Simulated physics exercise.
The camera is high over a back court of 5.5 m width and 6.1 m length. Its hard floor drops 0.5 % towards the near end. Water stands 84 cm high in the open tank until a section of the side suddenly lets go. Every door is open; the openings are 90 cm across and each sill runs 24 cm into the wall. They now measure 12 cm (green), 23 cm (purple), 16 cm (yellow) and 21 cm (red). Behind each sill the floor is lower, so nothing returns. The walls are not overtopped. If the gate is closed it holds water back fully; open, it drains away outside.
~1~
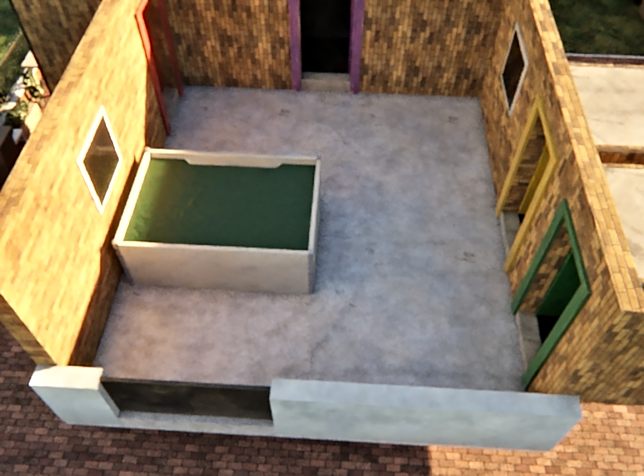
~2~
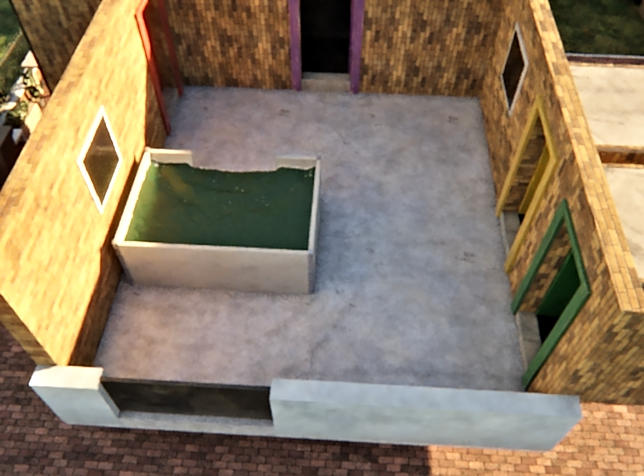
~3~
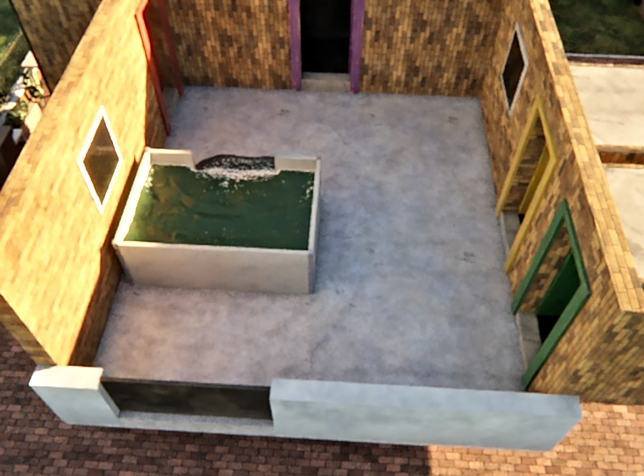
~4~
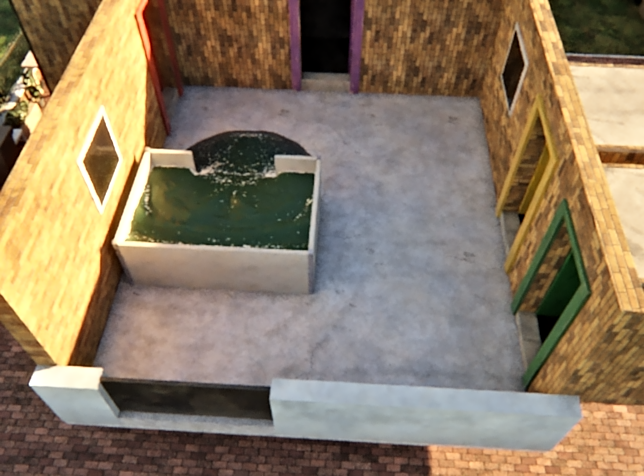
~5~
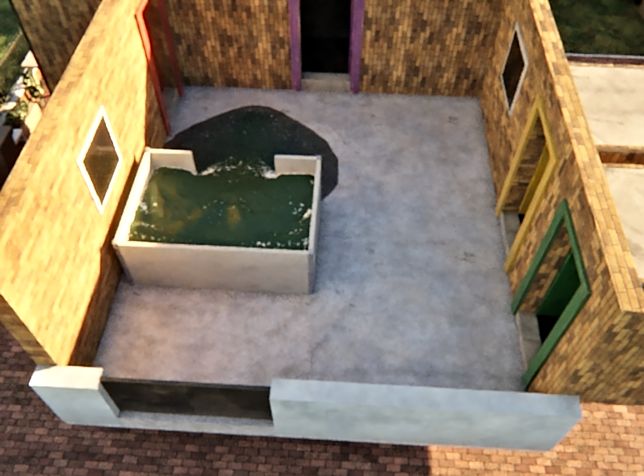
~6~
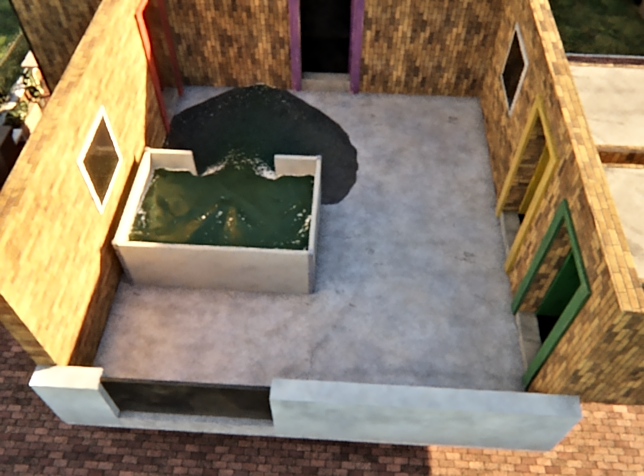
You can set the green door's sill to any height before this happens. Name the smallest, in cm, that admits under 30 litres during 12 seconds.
Close to 9.5 cm is just enough.
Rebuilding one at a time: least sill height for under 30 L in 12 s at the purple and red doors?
About 25 cm at purple and 29 cm at red.
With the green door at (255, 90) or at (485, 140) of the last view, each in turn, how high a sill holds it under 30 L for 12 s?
About 37 and 20 cm.
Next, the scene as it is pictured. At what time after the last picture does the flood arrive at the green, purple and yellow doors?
Green 3.2 s, purple 0.2 s, yellow 2.4 s.
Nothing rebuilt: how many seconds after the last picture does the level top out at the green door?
At about 10.5 s.
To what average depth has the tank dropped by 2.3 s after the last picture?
About 31 cm.
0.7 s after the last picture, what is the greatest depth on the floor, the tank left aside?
About 60 cm.
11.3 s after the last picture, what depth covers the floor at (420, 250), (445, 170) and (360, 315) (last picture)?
About 5, 8 and 13 cm.
Then, 0.7 s after the last picture water covers 30 % of the floor, deepest (60 cm) near (180, 96); it has not reached the green door.
Then, 2.3 s after the last picture water covers 40 % of the floor, deepest (32 cm) near (477, 109); it has not reached the green door.
Then, 11.3 s after the last picture water covers 95 % of the floor, deepest (20 cm) near (259, 406); 14 cm at the green door, 12 litres in over its 12 cm sill.
At the green door as built, the water peaked near 14 cm, 10.3 s after the last picture.
With a sill of 8.5 cm, 41 litres would have come in within the 12 s; with 12 cm, 12 litres. So under 30 litres takes about 9.5 cm.
